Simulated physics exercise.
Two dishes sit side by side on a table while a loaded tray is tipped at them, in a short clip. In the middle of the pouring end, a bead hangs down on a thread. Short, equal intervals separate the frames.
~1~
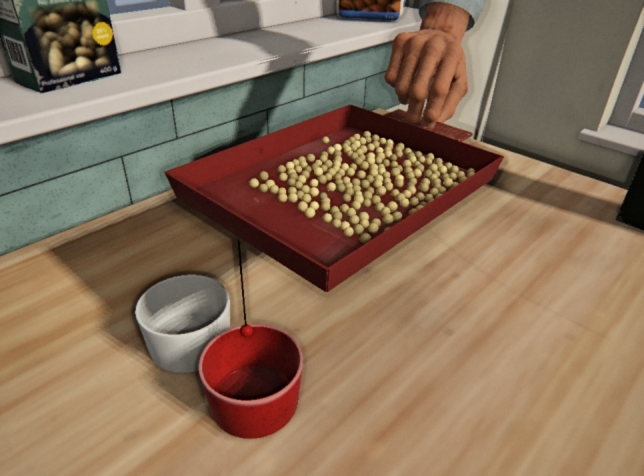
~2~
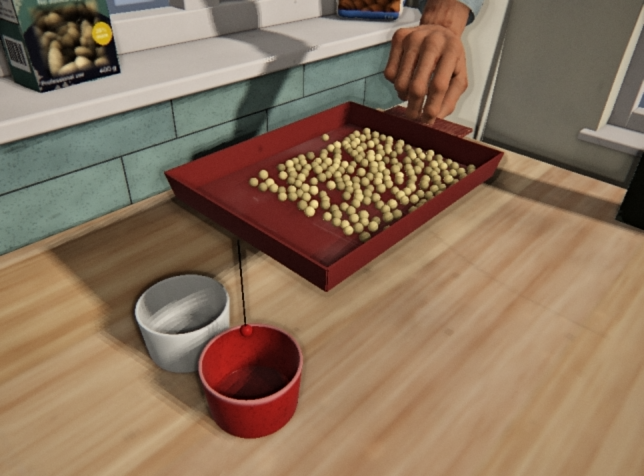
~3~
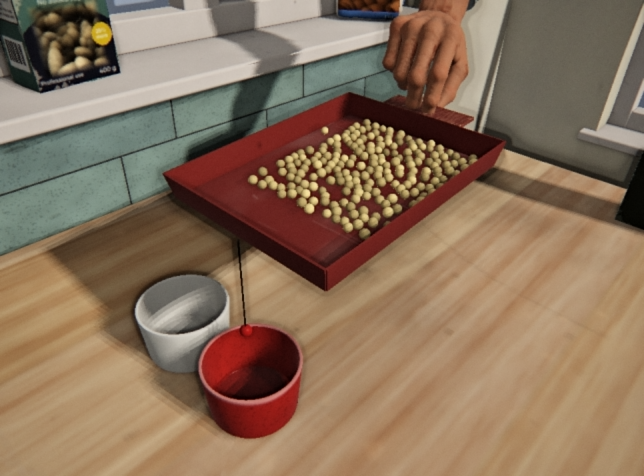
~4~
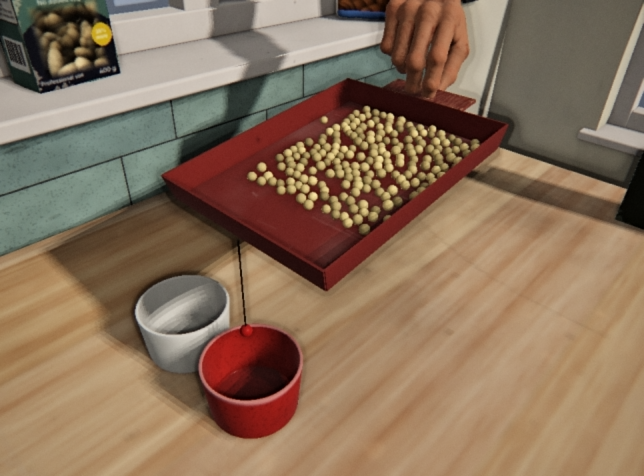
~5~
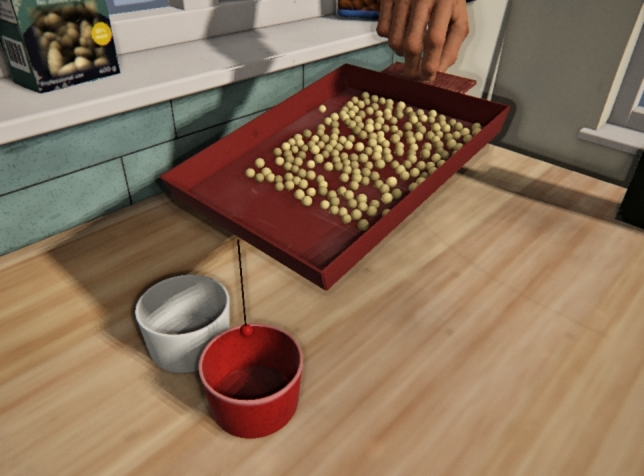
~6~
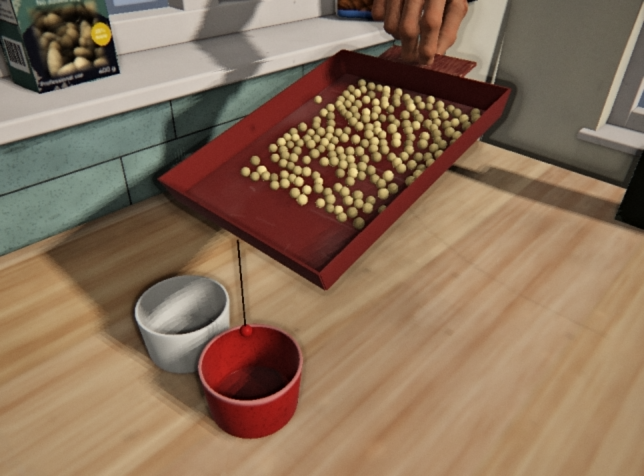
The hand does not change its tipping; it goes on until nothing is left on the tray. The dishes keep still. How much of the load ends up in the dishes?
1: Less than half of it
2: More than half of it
Answer: 1.
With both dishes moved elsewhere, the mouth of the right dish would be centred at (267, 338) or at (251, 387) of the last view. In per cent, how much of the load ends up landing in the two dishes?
Trial 1 near 0 percent, trial 2 near 60 percent.
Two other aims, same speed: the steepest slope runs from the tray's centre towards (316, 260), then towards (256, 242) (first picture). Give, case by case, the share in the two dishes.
For the first aim it is 10 in a hundred, for the second 10 in a hundred.
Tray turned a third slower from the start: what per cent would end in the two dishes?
Close to 20 in a hundred.
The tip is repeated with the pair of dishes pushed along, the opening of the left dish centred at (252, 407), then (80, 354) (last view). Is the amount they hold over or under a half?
In turn: Below a half; under half.
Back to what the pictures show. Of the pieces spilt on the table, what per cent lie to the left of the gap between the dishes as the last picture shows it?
That's about 80 per cent of the spill.
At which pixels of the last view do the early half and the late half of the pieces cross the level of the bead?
The opening half passes (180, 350), the closing half (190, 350).
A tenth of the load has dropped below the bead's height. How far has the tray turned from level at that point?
It is at around 105 degrees by then.
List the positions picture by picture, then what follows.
In the first picture, corners of the pouring end near (173, 172) and (328, 263), level; middle of the load near (370, 179), soya beans; left dish near (148, 343); right dish near (213, 407); bead on its thread near (246, 331).
In the second picture, corners of the pouring end near (172, 172) and (327, 263), level; middle of the load near (369, 177).
In the third picture, corners of the pouring end near (171, 173) and (326, 263), tipped barely, level across its low end; middle of the load near (369, 171).
In the fourth picture, corners of the pouring end near (169, 174) and (324, 264), tipped a little, level across its low end; middle of the load near (369, 161).
In the fifth picture, corners of the pouring end near (168, 175) and (322, 265), tipped a little, level across its low end; middle of the load near (368, 152).
In the sixth picture, corners of the pouring end near (166, 177) and (319, 266), tipped clearly, level across its low end; middle of the load near (364, 144); left dish near (147, 344); right dish near (213, 407).
Shortly afterwards, tray tipped steeply; all but a few on the tray; a little in the air.
Next, tray tipped past a quarter turn; near two thirds on the tray; only a few in the right dish; only a few in the left dish; a little outside both; near a quarter in the air.
Some moments later, tray tipped past a quarter turn; a little in the right dish; a little in the left dish; the bulk outside both.
In the end, tray tipped past a quarter turn; a little in the right dish; a little in the left dish; the bulk outside both.
